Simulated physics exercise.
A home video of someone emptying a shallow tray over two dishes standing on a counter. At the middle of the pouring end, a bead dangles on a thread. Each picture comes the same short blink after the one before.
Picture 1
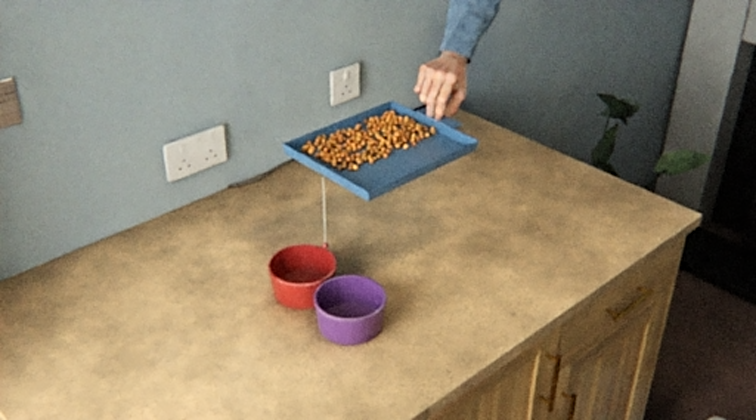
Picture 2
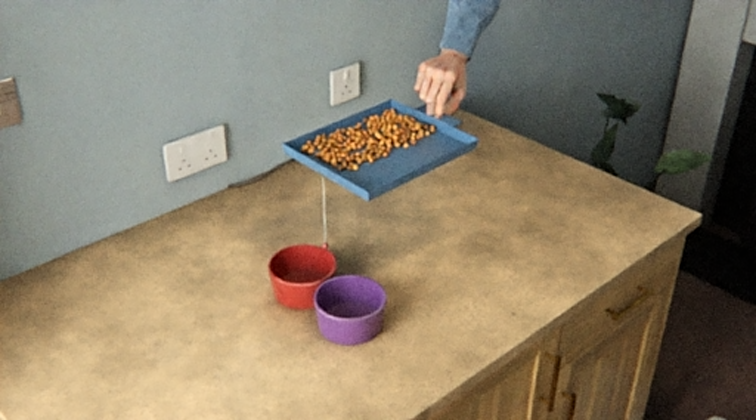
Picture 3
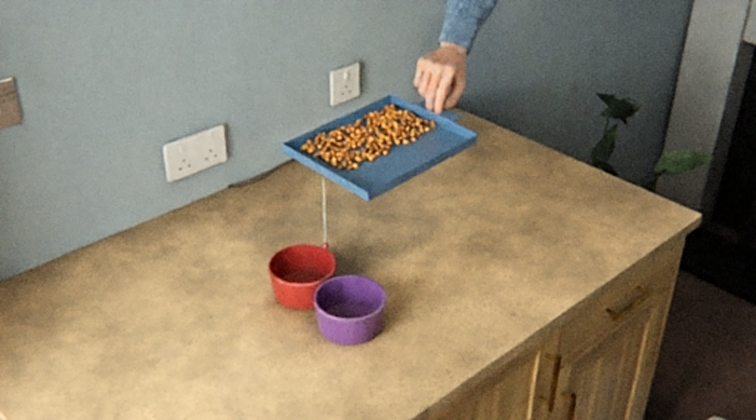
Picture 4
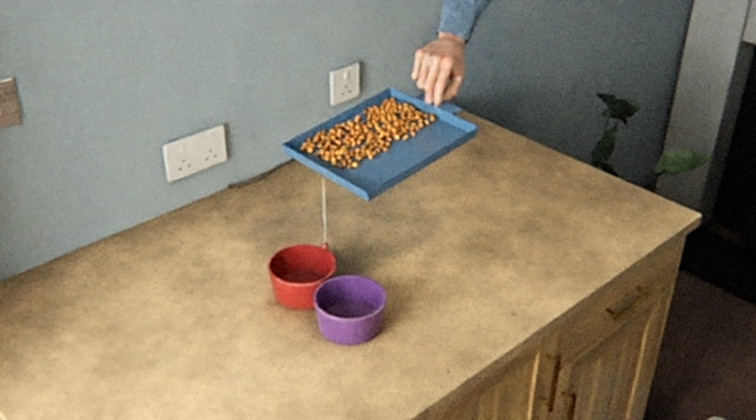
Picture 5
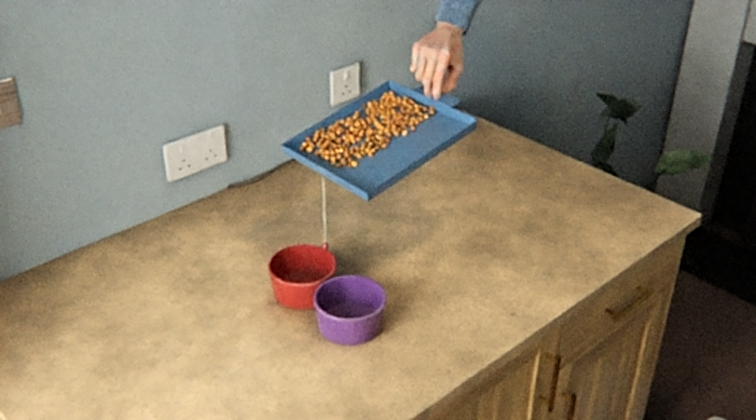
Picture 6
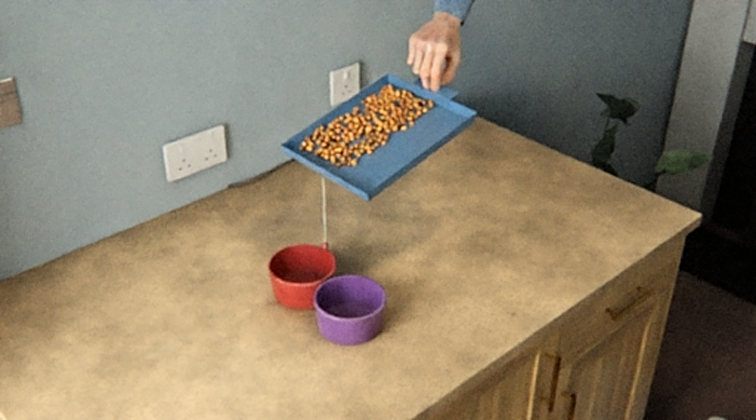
A hand gradually raises the far end of a blue tray of chickpeas above two bowls.
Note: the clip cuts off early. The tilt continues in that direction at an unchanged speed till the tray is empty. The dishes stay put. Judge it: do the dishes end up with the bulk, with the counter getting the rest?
The catch is going to exceed what is lost.
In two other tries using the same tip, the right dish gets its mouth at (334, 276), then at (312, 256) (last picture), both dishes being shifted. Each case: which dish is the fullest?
The one at left, then the one at right.
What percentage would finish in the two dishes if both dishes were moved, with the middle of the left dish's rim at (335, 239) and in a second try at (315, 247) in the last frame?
Roughly 0% on the first try and 30% on the second.
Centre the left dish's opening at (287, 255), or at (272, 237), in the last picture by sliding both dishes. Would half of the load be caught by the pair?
Well, it comes to a greater portion at first and a greater portion after that.
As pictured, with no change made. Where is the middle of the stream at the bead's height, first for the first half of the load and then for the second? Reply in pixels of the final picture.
First around (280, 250), afterwards around (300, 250).
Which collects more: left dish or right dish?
That would be the left of the two, then.
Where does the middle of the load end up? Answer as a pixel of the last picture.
Close to (291, 287) in the last picture.
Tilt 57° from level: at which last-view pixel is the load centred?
Roughly at (321, 148).
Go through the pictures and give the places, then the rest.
The first picture shows corners of the pouring end (285, 143) and (369, 191), level; middle of the load (371, 140), roasted chickpeas; left dish (277, 288); right dish (324, 323); bead on its thread (325, 246).
The second picture shows corners of the pouring end (285, 144) and (368, 191), level; middle of the load (371, 139).
The third picture shows corners of the pouring end (284, 144) and (368, 191), tipped barely, level across its low end; middle of the load (371, 136).
The fourth picture shows corners of the pouring end (284, 144) and (368, 191), tipped a little, level across its low end; middle of the load (371, 132).
The fifth picture shows corners of the pouring end (283, 144) and (367, 192), tipped a little, level across its low end; middle of the load (370, 128).
The sixth picture shows corners of the pouring end (283, 144) and (367, 192), tipped a little, level across its low end; middle of the load (369, 125); left dish (277, 288); right dish (324, 323).
Just after the last frame, tray tipped steeply; almost all on the tray; just a few in the air.
A moment on, tray tipped right over; almost all on the tray; just a few in the left dish; just a few outside both.
Further on, tray tipped past a quarter turn; about a tenth in the right dish; roughly half in the left dish; roughly a third outside both.
When it is over, tray tipped past a quarter turn; about a tenth in the right dish; roughly half in the left dish; roughly a third outside both.
